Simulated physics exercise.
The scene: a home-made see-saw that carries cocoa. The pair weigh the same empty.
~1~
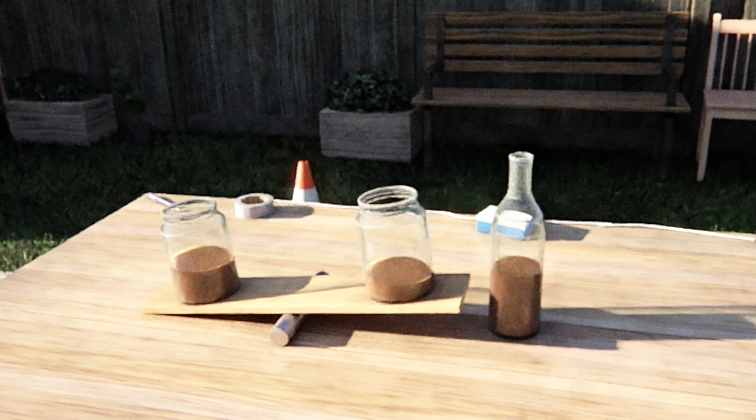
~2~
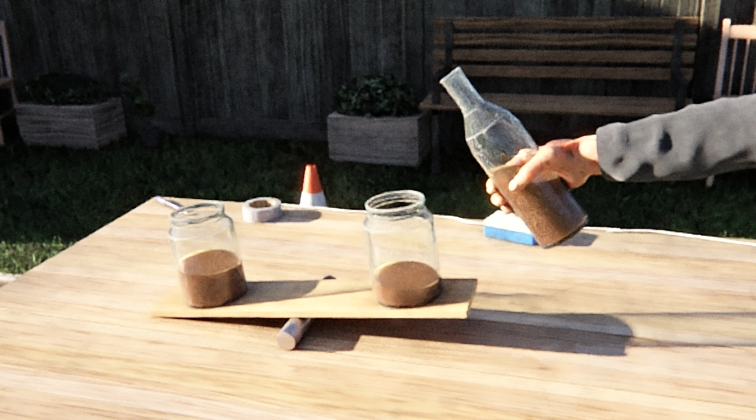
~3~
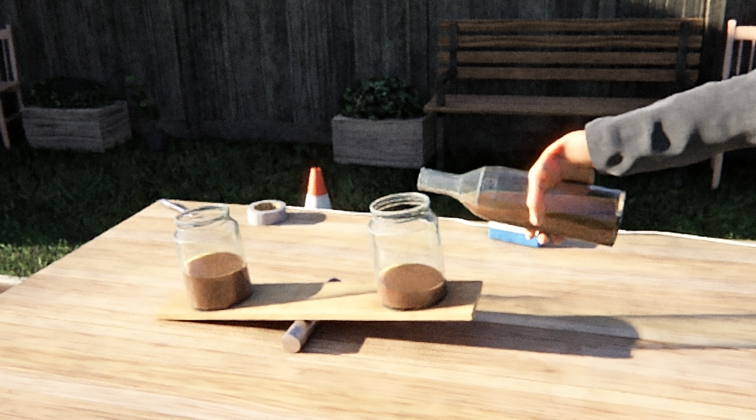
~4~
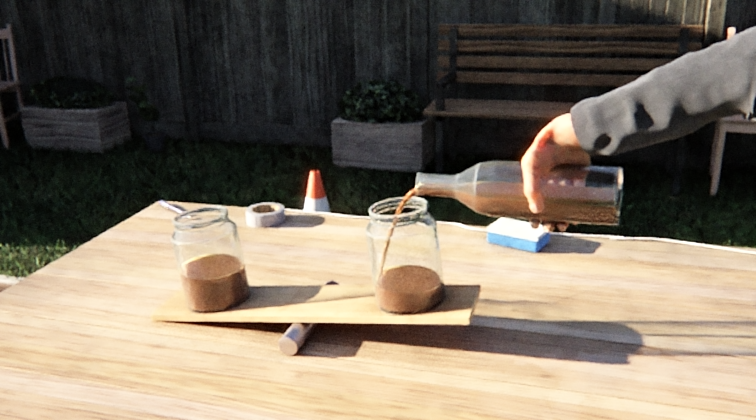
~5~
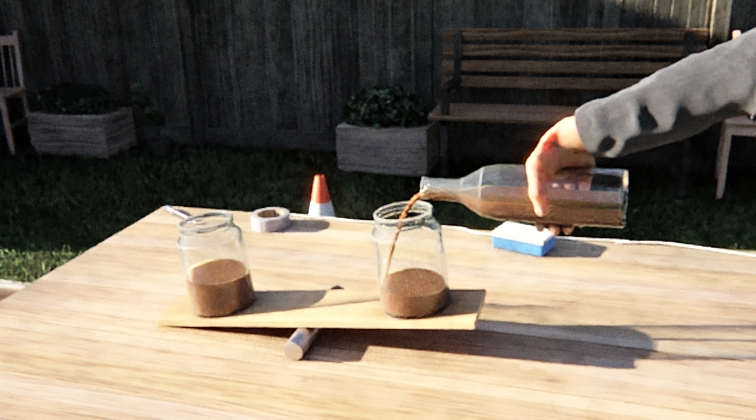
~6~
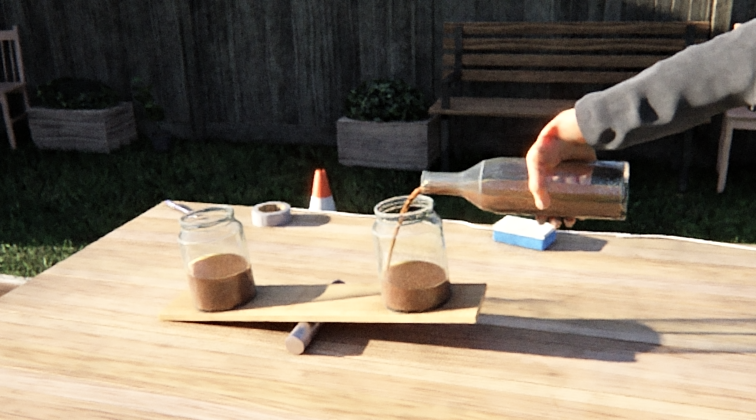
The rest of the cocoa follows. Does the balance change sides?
It tips the other way.
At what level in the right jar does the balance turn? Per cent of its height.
About 35 per cent.
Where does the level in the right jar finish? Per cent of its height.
Close to 55 %.
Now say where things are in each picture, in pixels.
In the first picture, all is still; bottle (518, 243) about a third full; right jar (394, 241) about a quarter full, raised; left jar (198, 248) about a third full, on the low side.
The second picture shows the hand lifts the bottle; round bar (288, 338); right jar about a quarter full, surface at (405, 275).
In the third picture, the bottle is brought over; bottle (514, 198) tipped 80° with all of its load; right jar (406, 248) about a quarter full.
In the fourth picture, a stream runs into the right jar; round bar (290, 343); right jar about a quarter full, surface at (408, 279); left jar about a third full, surface at (212, 266).
In the fifth picture, a stream runs into the right jar; bottle (517, 193) tipped 90° with nearly all of its load; right jar (409, 256) about a quarter full.
In the sixth picture, a stream runs into the right jar; round bar (297, 342); right jar about a quarter full, surface at (414, 274); left jar about a third full, surface at (218, 266).
Soon after, the right jar is about a third full; the board has swung over, and that end is down.
Later, the right jar is about half full; the board has swung over, and that end is down.
In the end, the right jar is about half full; the board has swung over, and that end is down.
